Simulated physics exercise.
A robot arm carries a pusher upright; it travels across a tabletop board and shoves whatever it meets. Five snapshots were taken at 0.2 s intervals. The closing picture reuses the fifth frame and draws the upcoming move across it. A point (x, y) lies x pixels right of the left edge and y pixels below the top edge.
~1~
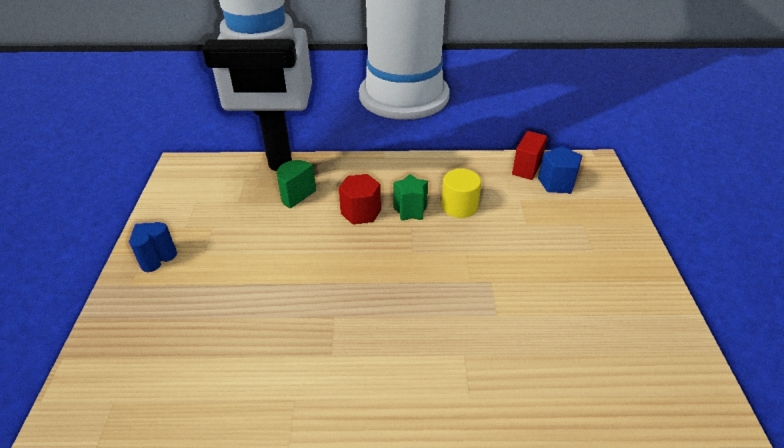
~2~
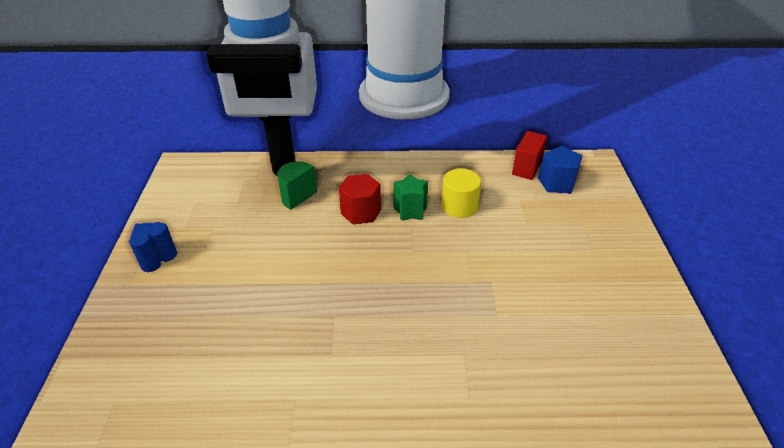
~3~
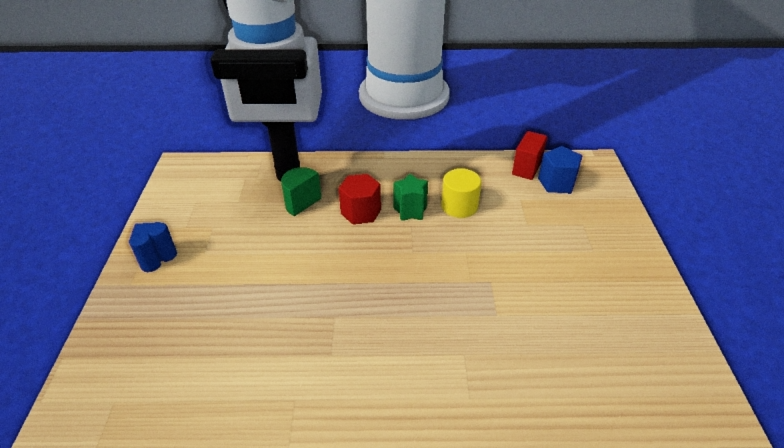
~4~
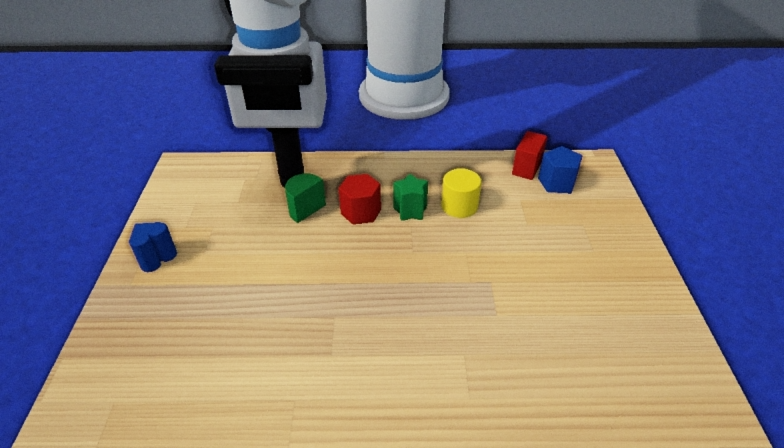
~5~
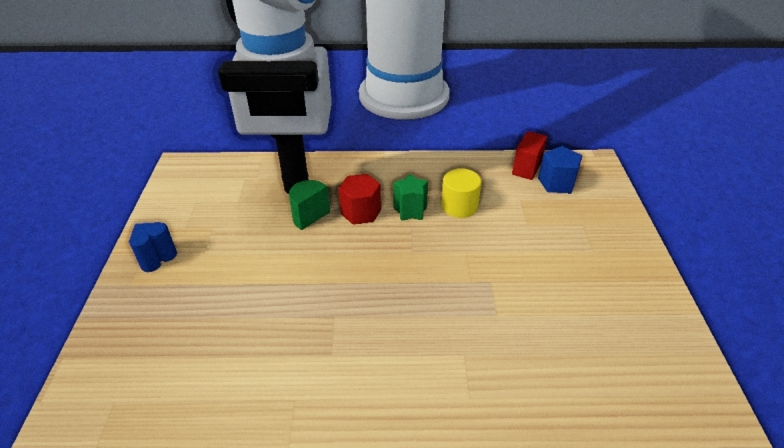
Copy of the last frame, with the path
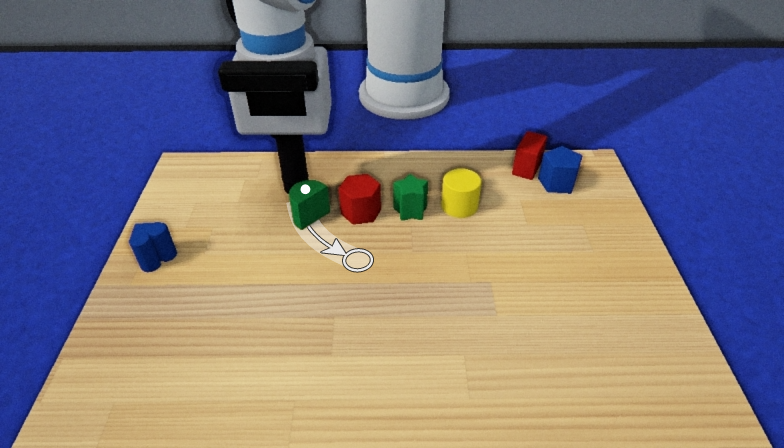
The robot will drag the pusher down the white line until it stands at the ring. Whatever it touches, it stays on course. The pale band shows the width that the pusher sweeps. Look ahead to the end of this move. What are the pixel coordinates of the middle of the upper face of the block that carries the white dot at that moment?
Close to (358, 255).
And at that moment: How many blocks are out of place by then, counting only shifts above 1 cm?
One block shifts.
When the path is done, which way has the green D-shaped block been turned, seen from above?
Clockwise.
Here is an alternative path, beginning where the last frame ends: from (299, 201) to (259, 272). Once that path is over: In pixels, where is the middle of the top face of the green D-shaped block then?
At pixel (308, 202).
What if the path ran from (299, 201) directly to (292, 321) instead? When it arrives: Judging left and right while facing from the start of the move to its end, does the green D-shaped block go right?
No, I don't think so.
The drawn path runs from (299, 201) by way of (307, 223) and (327, 244) to (358, 260); the dot is on the green D-shaped block.
The first path, step by step. One third of the way, pusher at (306, 213); green D-shaped block at (319, 213), turned 15° anticlockwise.
Two thirds of the way, pusher at (326, 232); green D-shaped block at (338, 235).
At the end, pusher at (357, 248); green D-shaped block at (359, 255), turned 40° clockwise; red hexagonal block not moved.
